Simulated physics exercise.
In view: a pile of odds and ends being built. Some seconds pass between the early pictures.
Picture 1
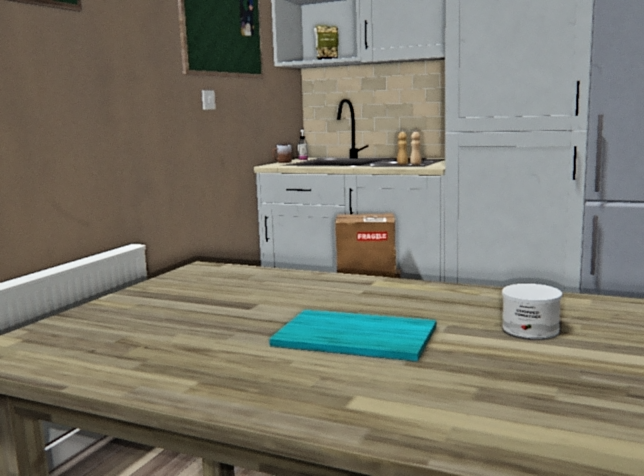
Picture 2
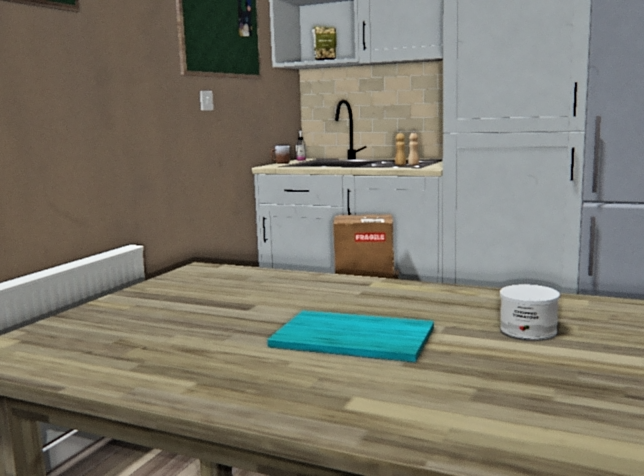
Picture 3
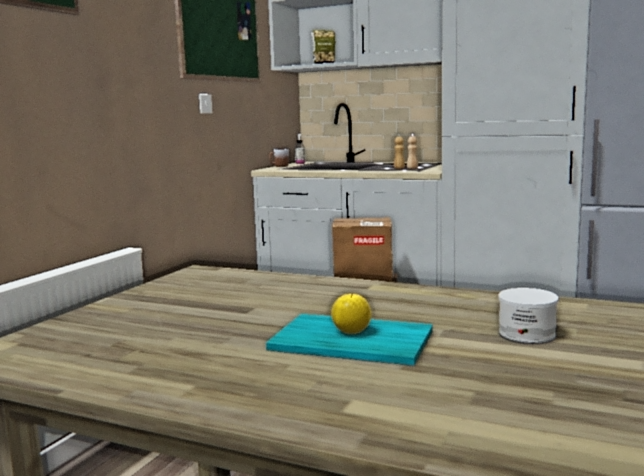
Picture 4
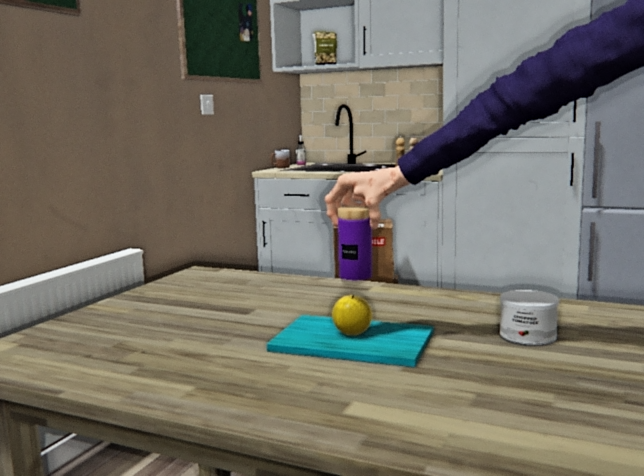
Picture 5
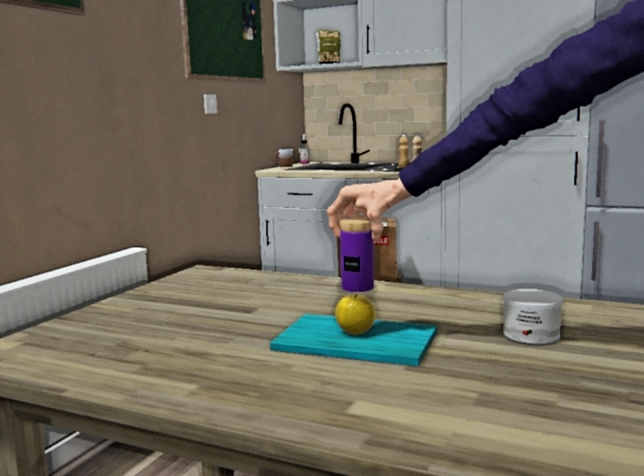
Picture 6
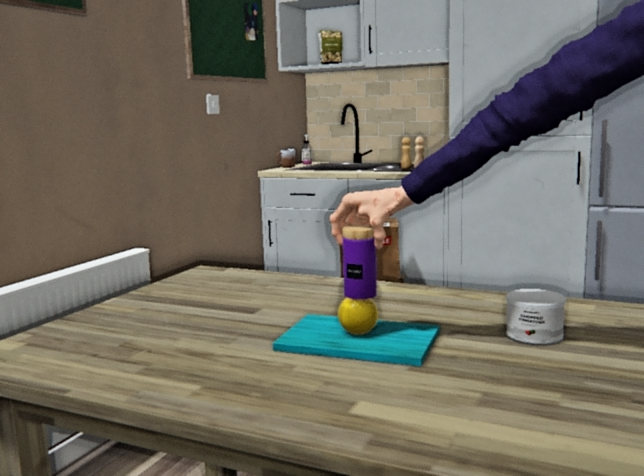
A yellow fruit appears on the turquoise board between one view and the next, then a hand in a dark purple sleeve, reaching in from the right, lowers a purple jar onto it and keeps hold. The board lies mid-table on striped wood, with a white tub to its right. Beyond stand pale grey kitchen cupboards, a black tap and a brown wall, seen from slightly above as the camera shifts very slightly.
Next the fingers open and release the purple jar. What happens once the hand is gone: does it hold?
Here the pile comes apart.
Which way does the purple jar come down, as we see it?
It goes to the right.
Then, 0.50 s later than the last frame, purple jar now fallen.
Then, 0.60 s later than the last frame, things are still on the move.
Then, 0.70 s later than the last frame, as before.
Then, 1.70 s later than the last frame, nothing new.
When it is over, fallen, purple jar; the other 3 as before. End places, in pixels of the last picture, purple jar near (420, 323). The pile gives way.
